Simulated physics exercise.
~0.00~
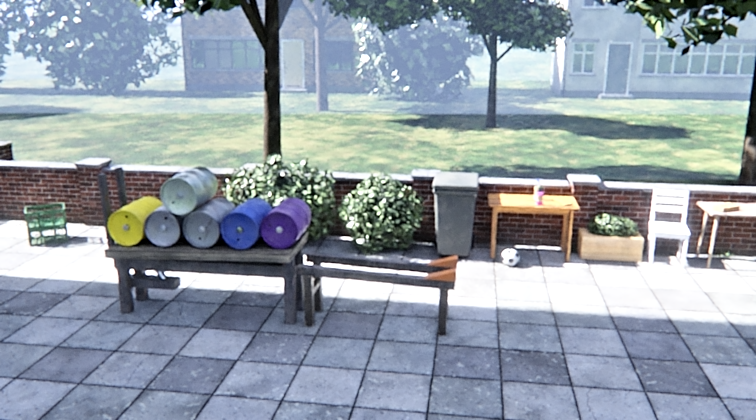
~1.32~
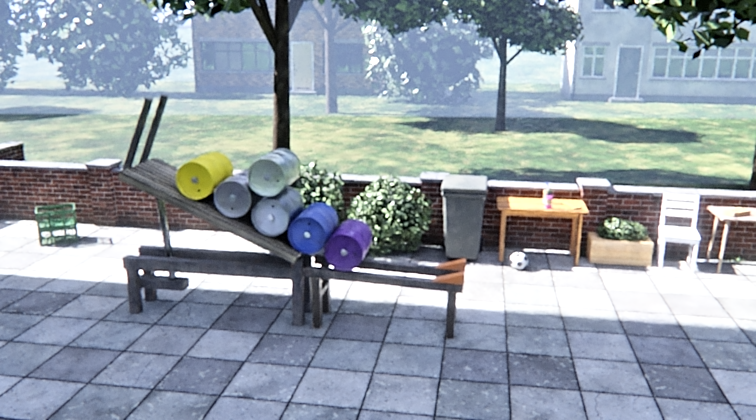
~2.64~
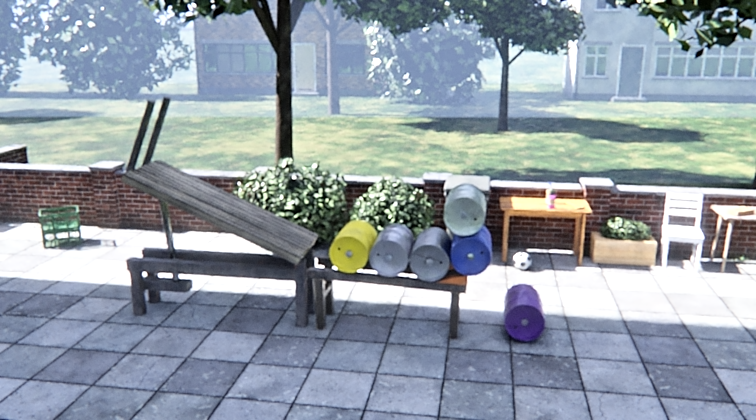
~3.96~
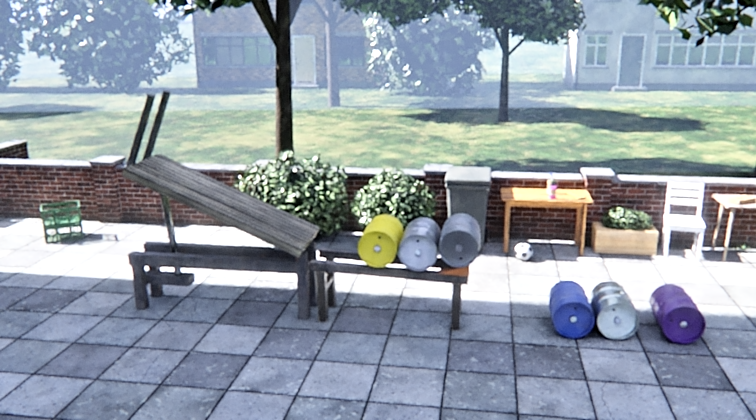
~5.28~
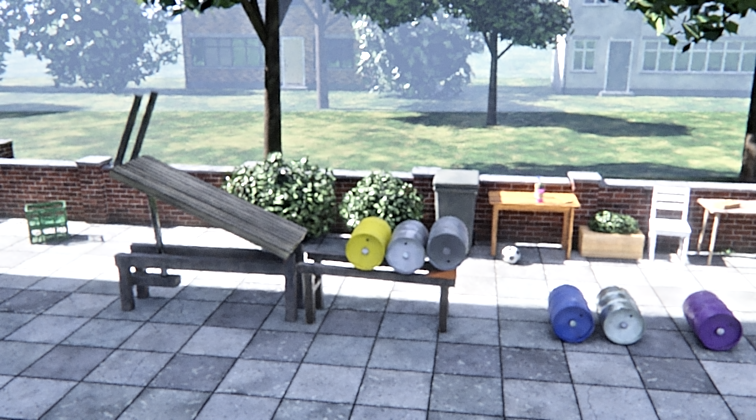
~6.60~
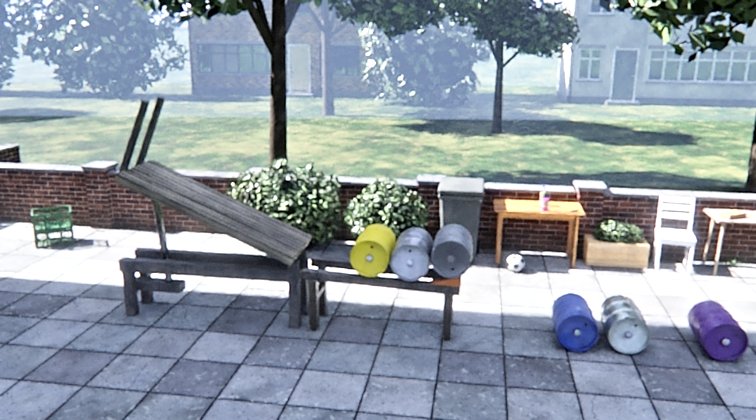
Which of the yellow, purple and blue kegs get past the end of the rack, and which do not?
The purple and blue kegs both go over the end stop and come to rest on the paving. The yellow keg does not get over and stays on the rack.
On a patio, six kegs roll off a tilting deck; three stay racked, three reach the paving.
